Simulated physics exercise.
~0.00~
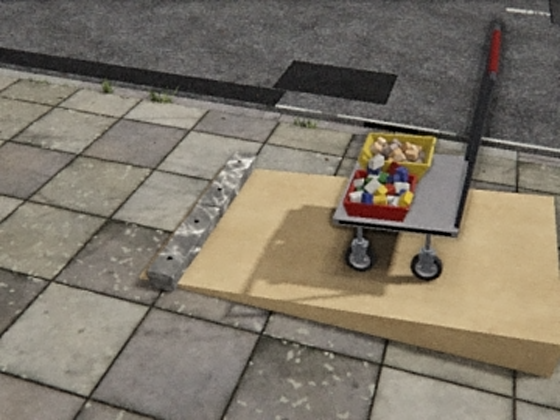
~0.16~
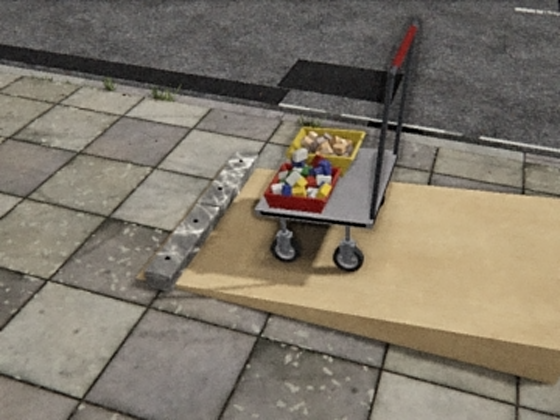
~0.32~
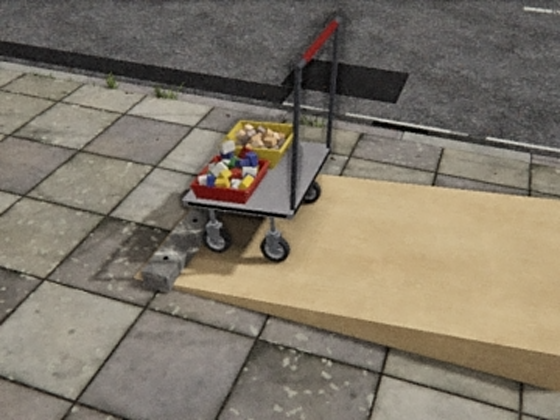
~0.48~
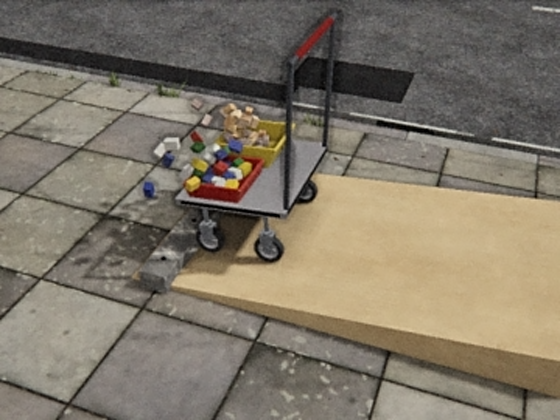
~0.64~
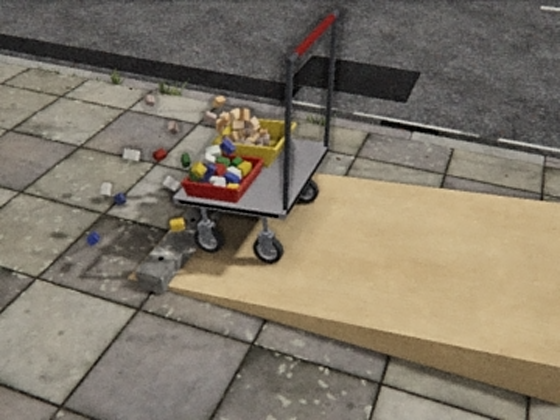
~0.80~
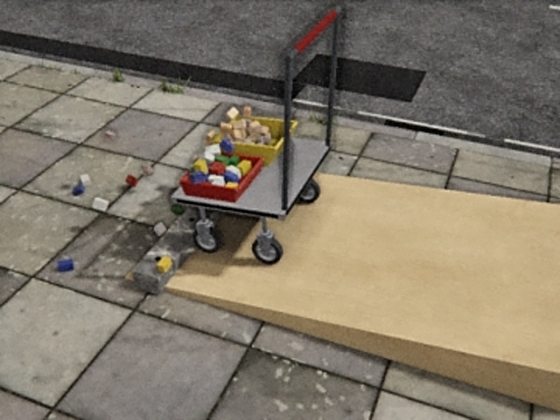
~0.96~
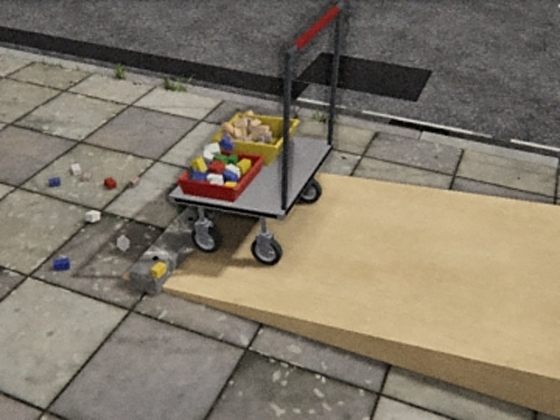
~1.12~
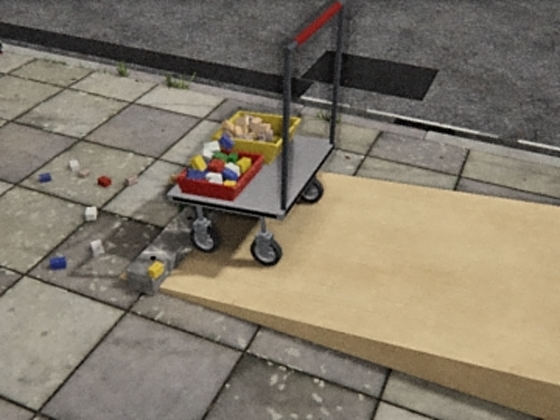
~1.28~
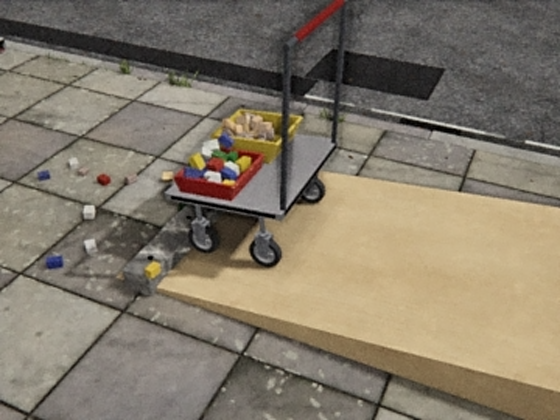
Trolley carrying red and yellow crates rolling left down a ramp, stopping at a kerb and spilling toy bricks onto paving slabs.
